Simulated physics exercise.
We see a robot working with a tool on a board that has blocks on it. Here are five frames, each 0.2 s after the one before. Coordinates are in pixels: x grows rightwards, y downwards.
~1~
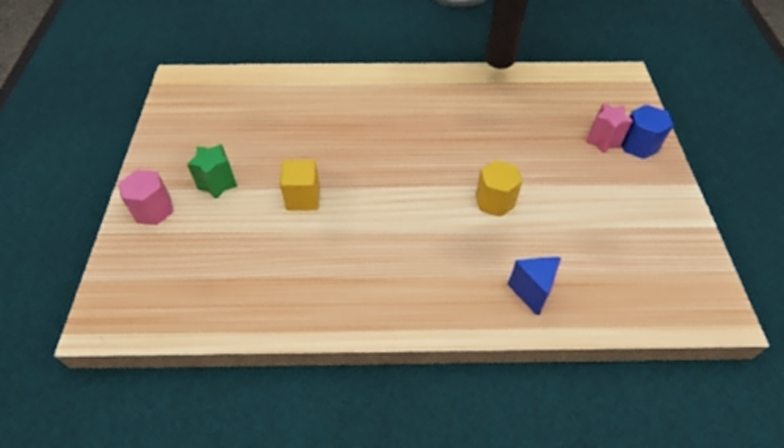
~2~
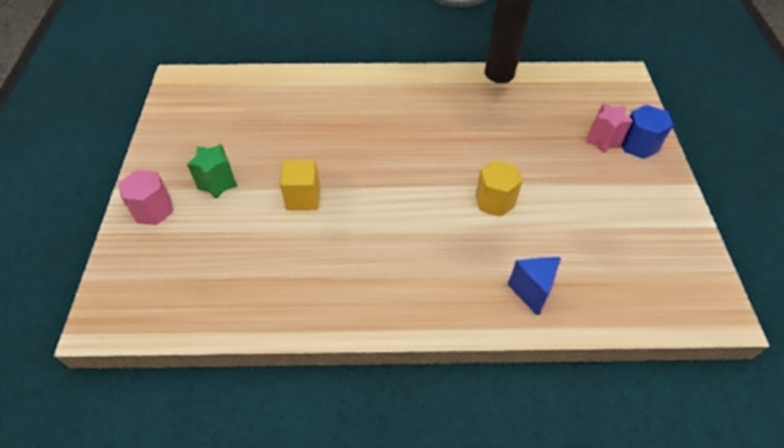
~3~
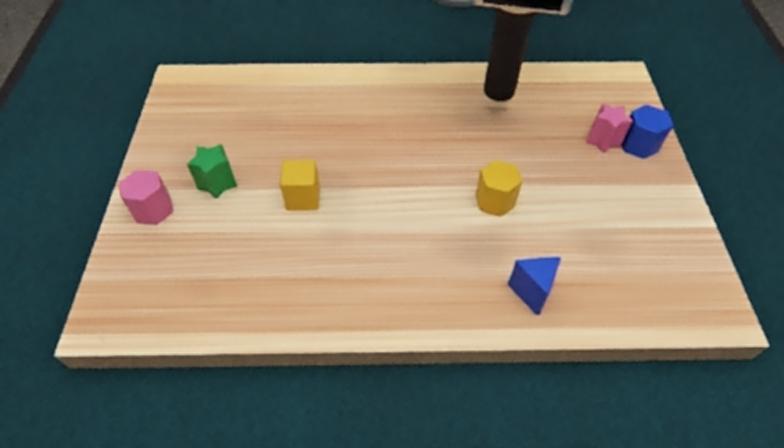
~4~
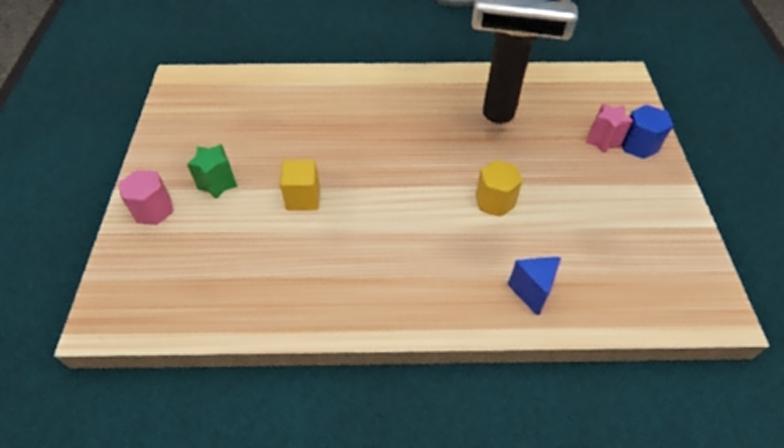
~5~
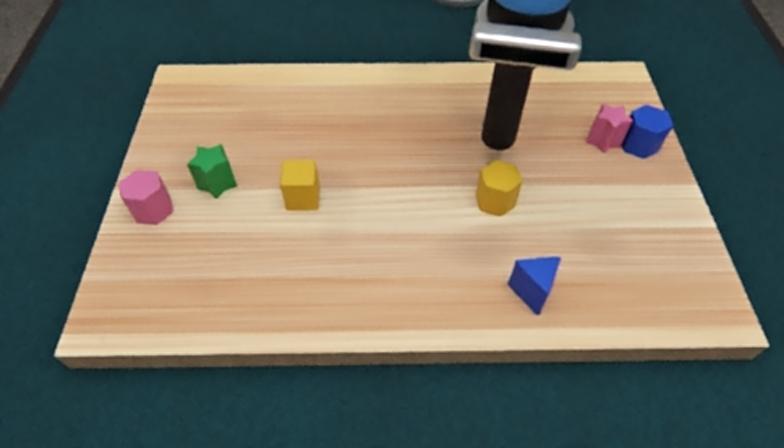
A dark rod-shaped tool enters from the top edge of a wooden board and moves steadily down toward the yellow six-sided block, with more of the robot arm coming into view behind it. By the end its tip is just above that block, while all the scattered colored blocks stay still.
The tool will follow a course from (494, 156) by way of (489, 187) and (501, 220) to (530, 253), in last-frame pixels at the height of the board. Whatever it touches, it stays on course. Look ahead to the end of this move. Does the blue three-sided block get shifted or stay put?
By then it is displaced.
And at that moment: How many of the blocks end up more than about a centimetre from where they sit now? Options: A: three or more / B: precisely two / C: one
My pick is B.
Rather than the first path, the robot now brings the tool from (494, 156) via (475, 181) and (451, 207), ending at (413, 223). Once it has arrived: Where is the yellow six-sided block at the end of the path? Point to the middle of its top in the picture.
It should be at about (499, 192).
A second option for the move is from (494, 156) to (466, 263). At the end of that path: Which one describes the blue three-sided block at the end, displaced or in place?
Once the path ends, it is where it was.
The first path, step by step. One third of the way, tool (493, 171); yellow six-sided block (505, 191), turned 10° anticlockwise.
Two thirds of the way, tool (505, 205); yellow six-sided block (525, 226), turned 30° anticlockwise.
At the end, tool (536, 237); yellow six-sided block (553, 263), turned 15° anticlockwise; blue three-sided block (554, 296).
